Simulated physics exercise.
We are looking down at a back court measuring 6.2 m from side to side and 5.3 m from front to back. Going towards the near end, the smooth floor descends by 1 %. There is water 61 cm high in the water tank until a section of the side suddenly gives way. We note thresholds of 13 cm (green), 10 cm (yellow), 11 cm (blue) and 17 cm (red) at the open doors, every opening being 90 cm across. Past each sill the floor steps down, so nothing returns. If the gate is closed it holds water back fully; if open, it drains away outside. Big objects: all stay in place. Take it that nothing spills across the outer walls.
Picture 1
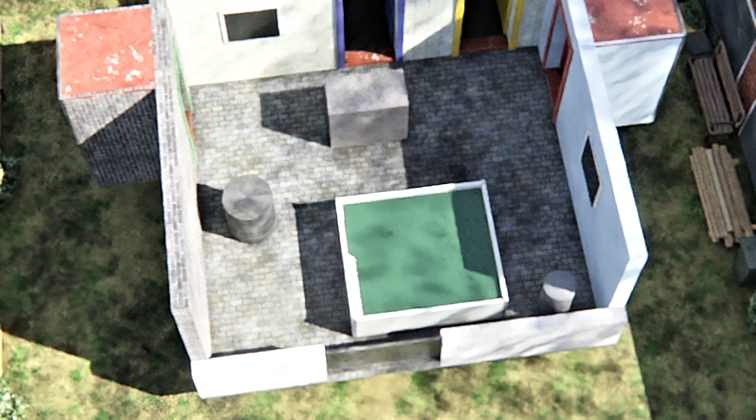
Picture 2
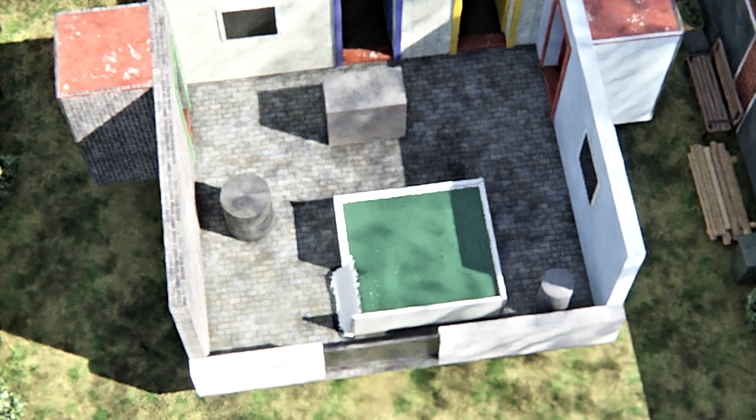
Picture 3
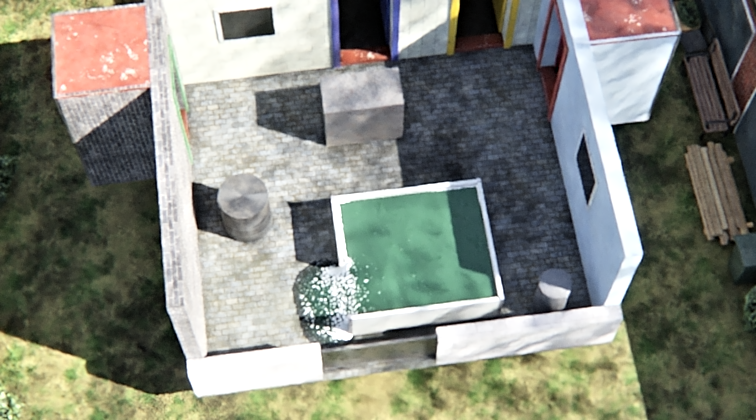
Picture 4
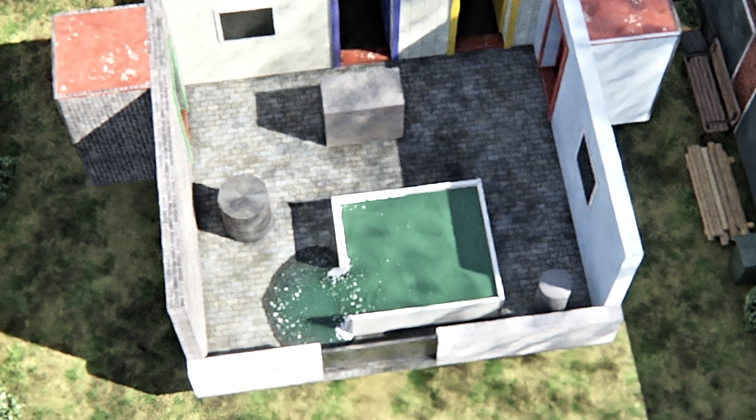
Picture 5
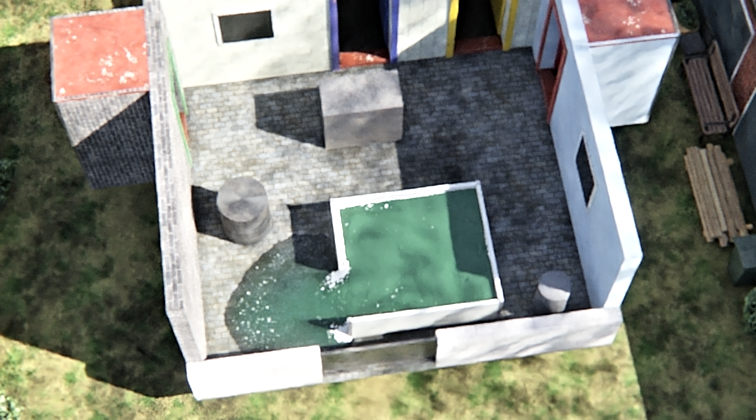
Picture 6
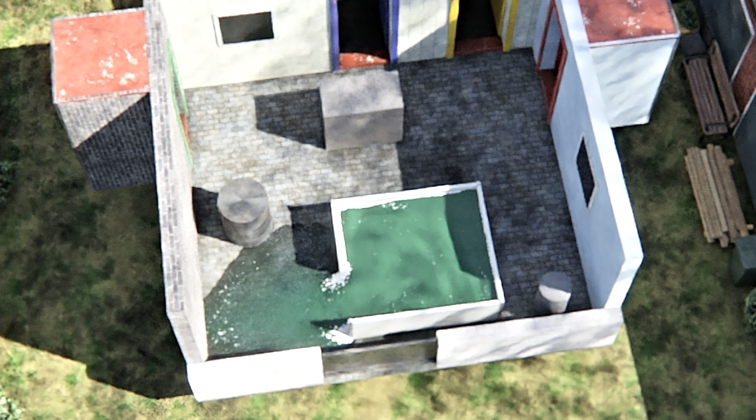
At the start, a white-walled tank of green water stands whole and still in a paved, walled court, near a block and a round drum. Its left side breaks open near the front corner, and water bursts out in white spray, then spreads leftward across the paving to the left wall.
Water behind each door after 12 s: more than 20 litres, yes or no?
Green door: No; yellow door: No; blue door: No; red door: No.
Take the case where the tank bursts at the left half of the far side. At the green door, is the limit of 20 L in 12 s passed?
Compared with the limit, green is more.
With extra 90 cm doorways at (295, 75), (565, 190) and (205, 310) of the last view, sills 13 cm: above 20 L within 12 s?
In that order: Not over, under, over.
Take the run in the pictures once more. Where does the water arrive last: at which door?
The answer is the red door.
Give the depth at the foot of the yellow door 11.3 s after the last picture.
Roughly 6.5 centimetres.
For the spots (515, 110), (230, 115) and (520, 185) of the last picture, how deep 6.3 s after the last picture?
Depths: About 5, 13 and 2 centimetres.
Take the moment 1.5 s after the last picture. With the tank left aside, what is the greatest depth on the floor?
It tops out at some 45 cm.
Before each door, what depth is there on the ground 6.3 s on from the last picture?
You'd get green at 5 cm, yellow at 5 cm, blue at 8 cm, and red at 12 cm.
Then, 0.7 s after the last picture water covers 20 % of the floor and is deepest (51 cm) near (222, 376); green door not reached, yellow door not reached, blue door not reached, red door not reached.
Then, 1.5 s after the last picture water covers 25 % of the floor and is deepest (45 cm) near (254, 350); green door 2 cm at the sill, 0 L in, yellow door not reached, blue door not reached, red door not reached.
Then, 2.8 s after the last picture water covers 45 % of the floor and is deepest (36 cm) near (201, 272); green door 8 cm at the sill, 0 L in, yellow door not reached, blue door not reached, red door not reached.
Then, 6.3 s after the last picture water covers 90 % of the floor and is deepest (20 cm) near (314, 364); green door 5 cm at the sill, 0 L in, yellow door 5 cm at the sill, 0 L in, blue door 8 cm at the sill, 0 L in, red door 12 cm at the sill, 0 L in.
Then, 11.3 s after the last picture water covers 100 % of the floor and is deepest (19 cm) near (584, 328); green door 8 cm at the sill, 1 L in, yellow door 7 cm at the sill, 0 L in, blue door 5 cm at the sill, 0 L in, red door 9 cm at the sill, 0 L in.
